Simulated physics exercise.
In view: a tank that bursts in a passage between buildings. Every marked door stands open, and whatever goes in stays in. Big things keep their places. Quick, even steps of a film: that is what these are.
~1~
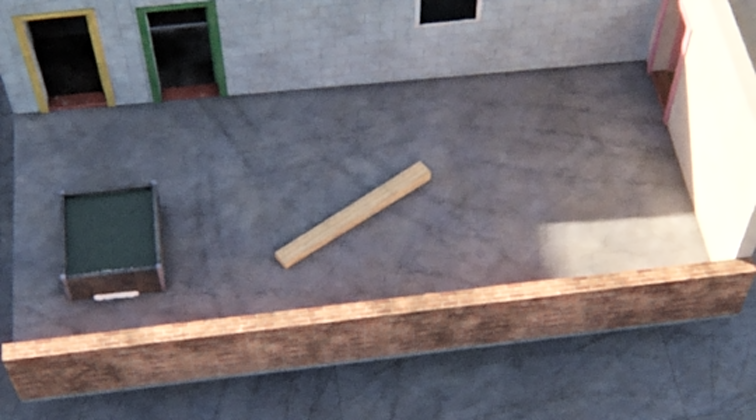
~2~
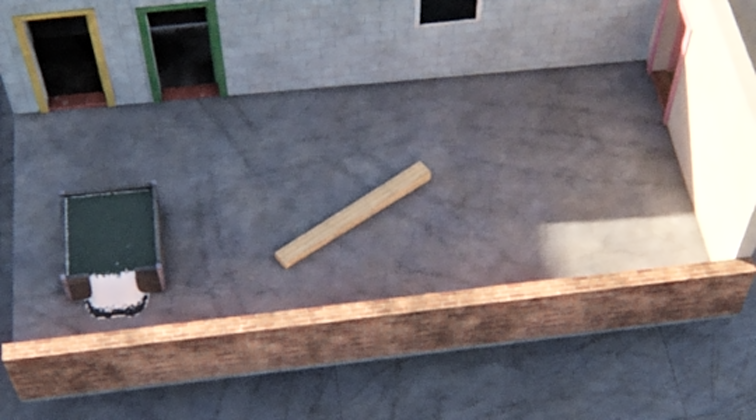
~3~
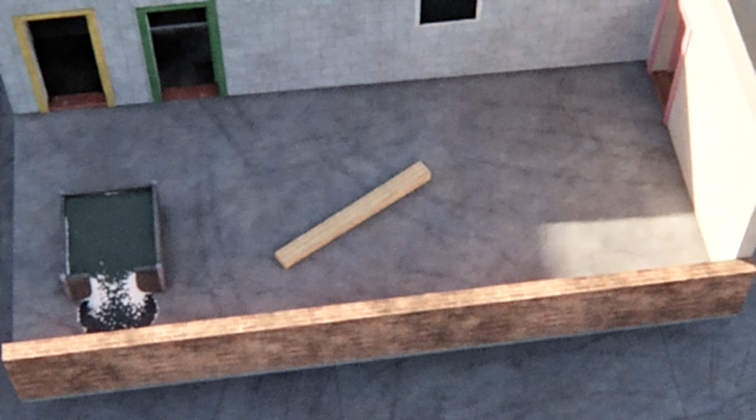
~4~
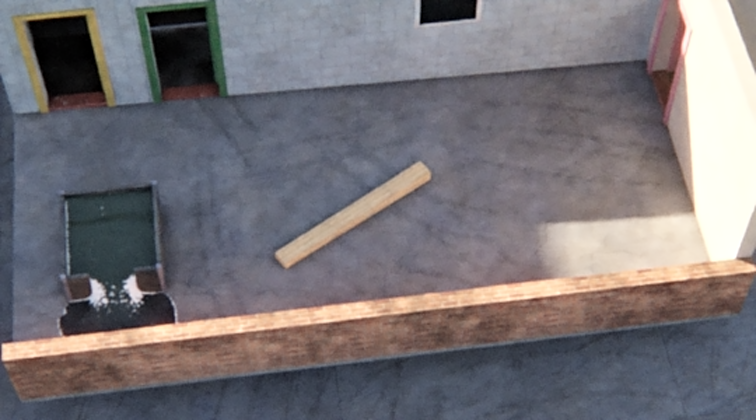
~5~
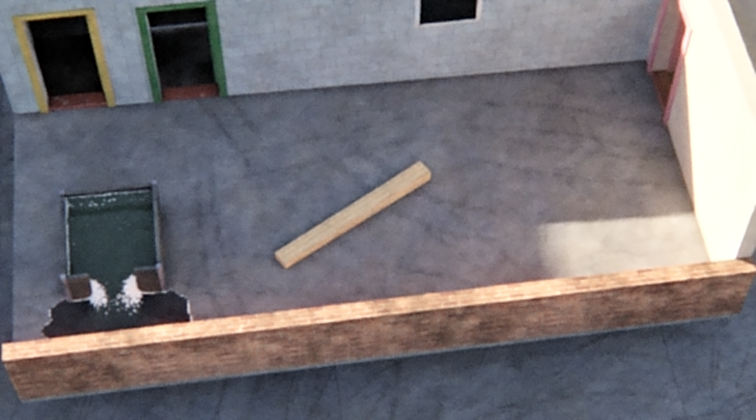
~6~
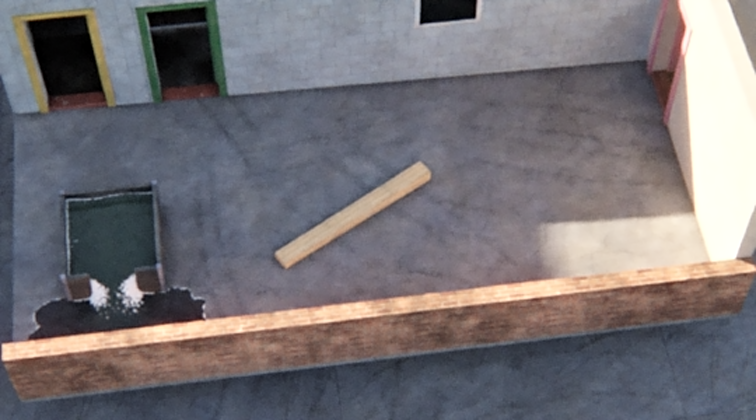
In a walled passage, water bursts from a tank's front and spreads across the ground.
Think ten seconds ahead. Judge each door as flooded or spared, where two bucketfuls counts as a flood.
The yellow door is spared, the pink door is spared, the green door is spared.
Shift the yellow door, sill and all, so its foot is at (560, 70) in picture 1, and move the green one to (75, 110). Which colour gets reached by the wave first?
Result: The pink one.
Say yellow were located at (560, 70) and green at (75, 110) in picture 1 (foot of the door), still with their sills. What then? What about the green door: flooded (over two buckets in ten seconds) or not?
Log - green door: Short of the mark.
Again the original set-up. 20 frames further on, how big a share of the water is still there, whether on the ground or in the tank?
Estimate: 82 per cent.
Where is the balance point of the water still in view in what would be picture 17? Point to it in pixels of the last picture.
Close to pixel (148, 280).
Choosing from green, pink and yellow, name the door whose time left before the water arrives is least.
Answer: The pink-painted one.
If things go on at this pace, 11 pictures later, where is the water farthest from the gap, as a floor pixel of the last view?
The front should reach about (427, 323).
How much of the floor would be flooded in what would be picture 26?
That comes to about 25 per cent.
A moment on, water covers 5 % of the floor; the yellow door not reached, the pink door not reached, the green door not reached.
Next, water covers 15 % of the floor; the yellow door not reached, the pink door not reached, the green door not reached.
Then, water covers 25 % of the floor; the yellow door not reached, the pink door not reached, the green door not reached.
Later, water covers 35 % of the floor; the yellow door not reached, the pink door not reached, the green door not reached.
In the end, water covers 25 % of the floor; the yellow door not reached, the pink door wet at the sill, nothing in, the green door not reached.
